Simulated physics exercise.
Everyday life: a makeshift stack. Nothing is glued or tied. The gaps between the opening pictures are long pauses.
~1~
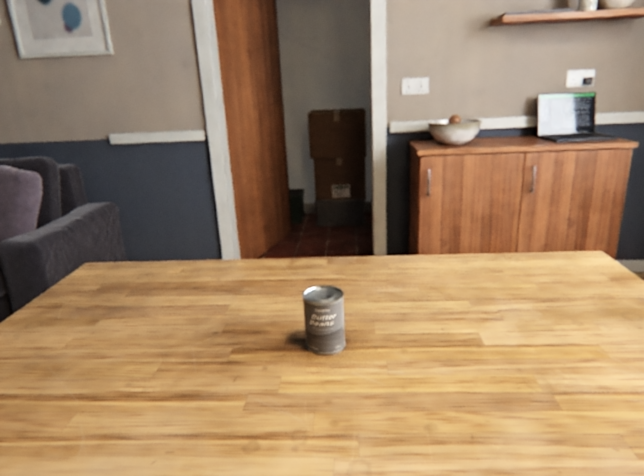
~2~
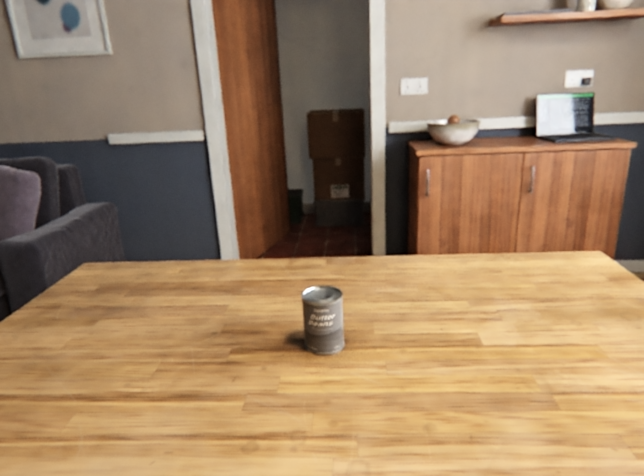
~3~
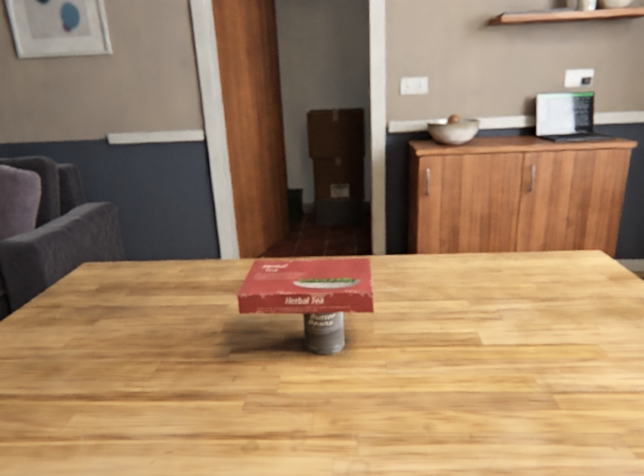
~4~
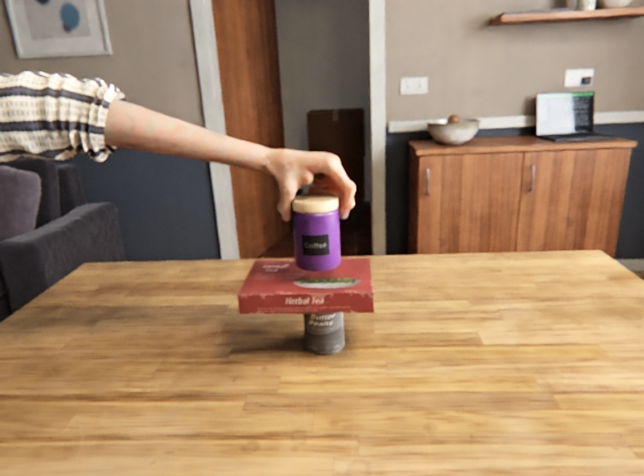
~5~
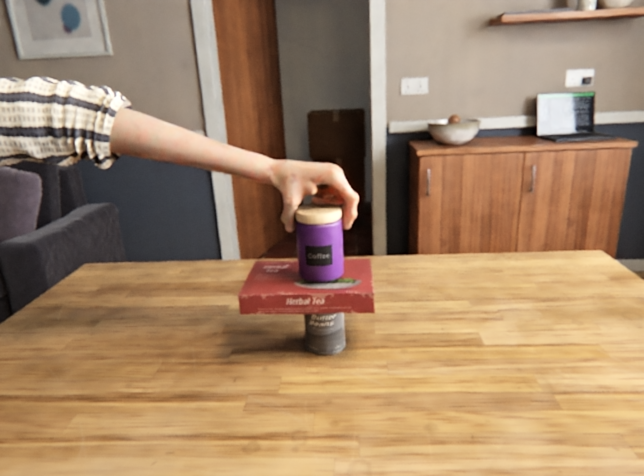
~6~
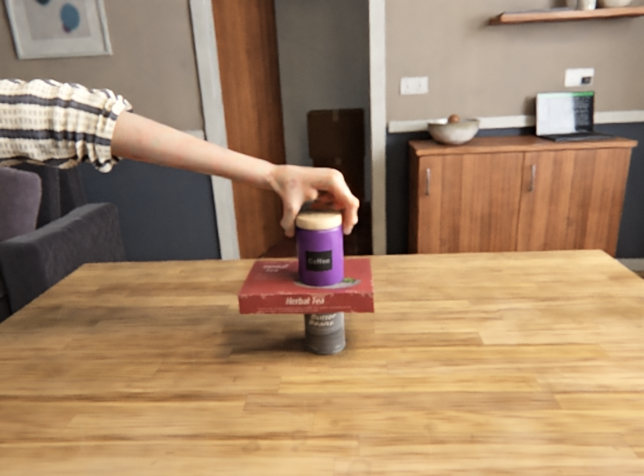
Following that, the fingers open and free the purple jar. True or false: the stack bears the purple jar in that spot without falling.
True.
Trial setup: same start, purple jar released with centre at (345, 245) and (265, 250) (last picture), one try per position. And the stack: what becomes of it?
Result of try one is that it stays stable, and of try two that it tips over.
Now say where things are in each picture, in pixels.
In the first frame, the last thing is not in view yet.
In the second frame, the last thing is not in view yet.
In the third frame, the last thing is not in view yet; red packet (309, 284).
In the fourth frame, on its way; purple jar (316, 231); red packet (309, 284).
In the fifth frame, on its way; purple jar (320, 241); red packet (310, 285).
In the sixth frame, set down, still held; purple jar (320, 247); red packet (309, 284).
Then, 0.20 s past the last view, nothing moves.
Then, 0.40 s past the last view, purple jar resting near (320, 247).
Finally, all 3 still in place. Final places as the last picture's camera would see them, purple jar near (320, 247). The stack holds.
